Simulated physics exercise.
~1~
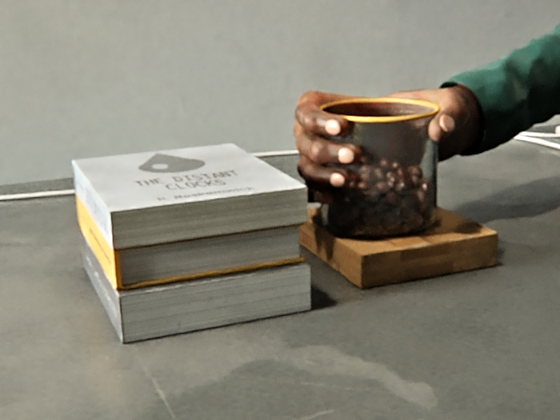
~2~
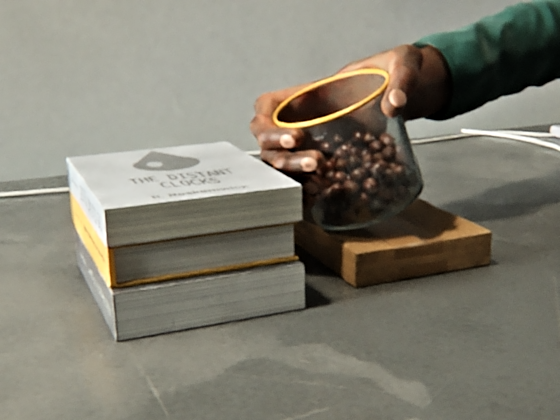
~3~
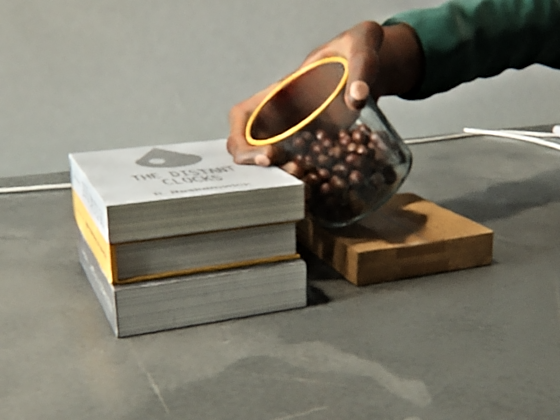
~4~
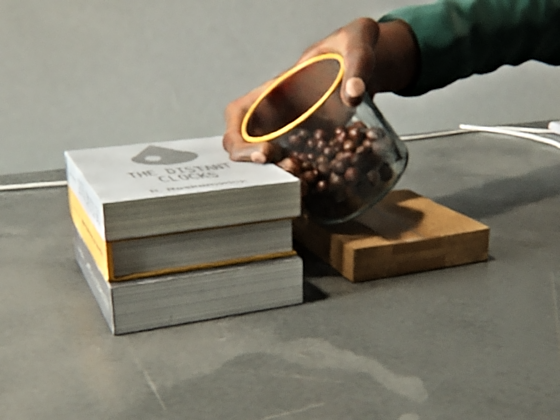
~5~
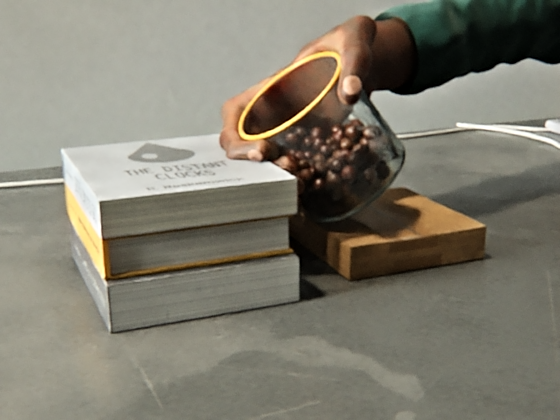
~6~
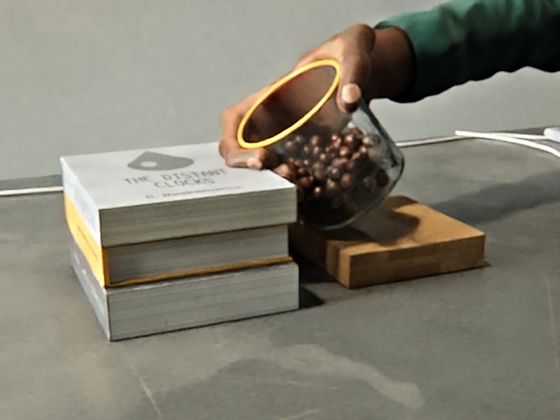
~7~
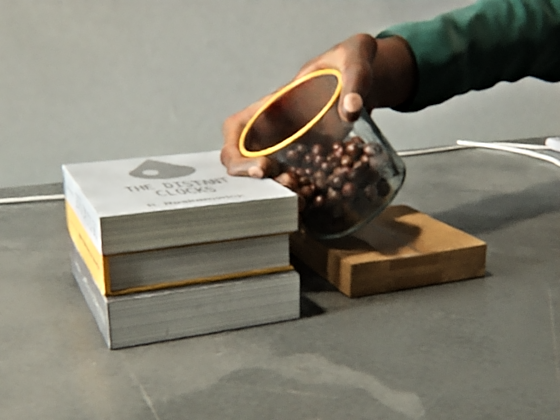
The video shows a hand in a green sleeve tilting an open glass of small brown balls leftward from a wooden block until it leans against a stack of three books. The hand keeps holding the tilted glass there, and the balls stay inside.
